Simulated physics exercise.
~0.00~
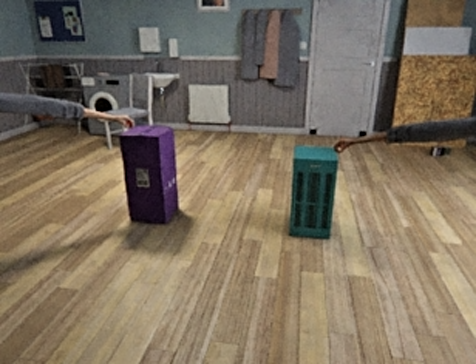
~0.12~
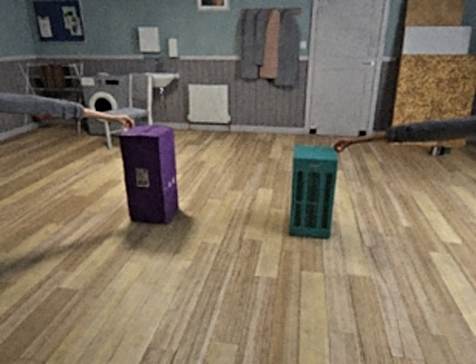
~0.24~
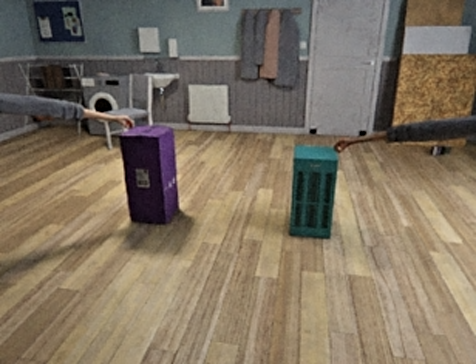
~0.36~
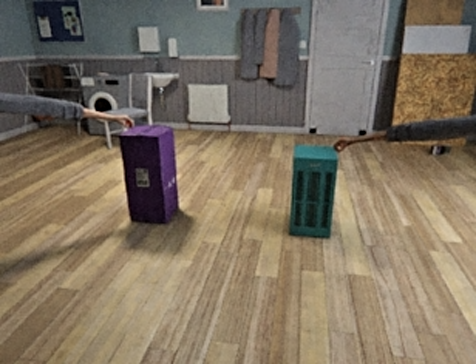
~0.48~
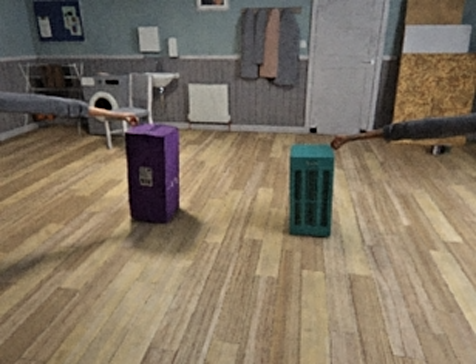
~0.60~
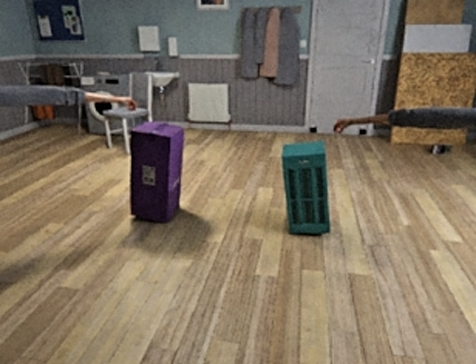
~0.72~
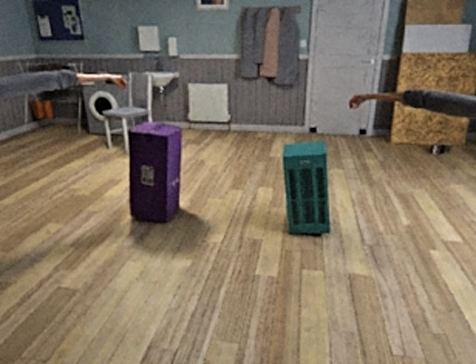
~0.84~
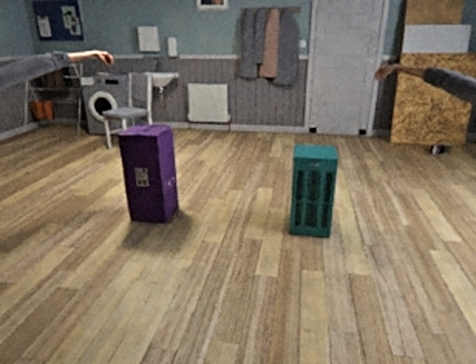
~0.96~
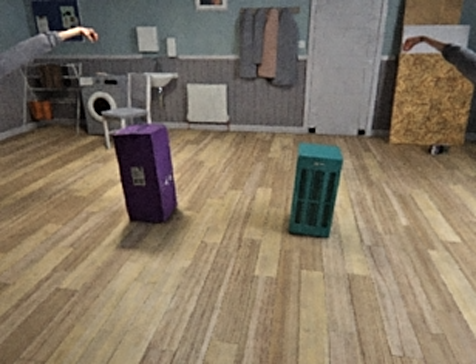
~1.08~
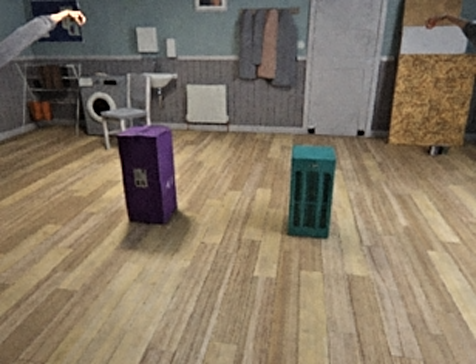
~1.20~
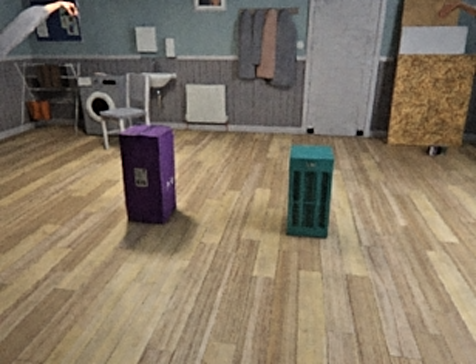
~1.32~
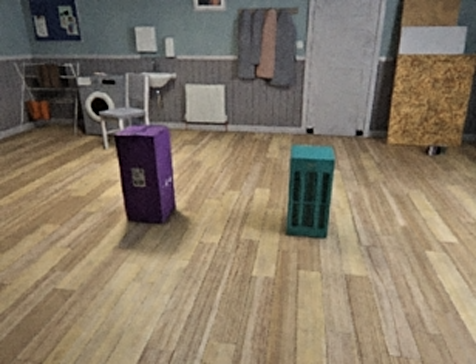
A purple parcel and a turquoise crate, released by two hands, rock and settle upright.
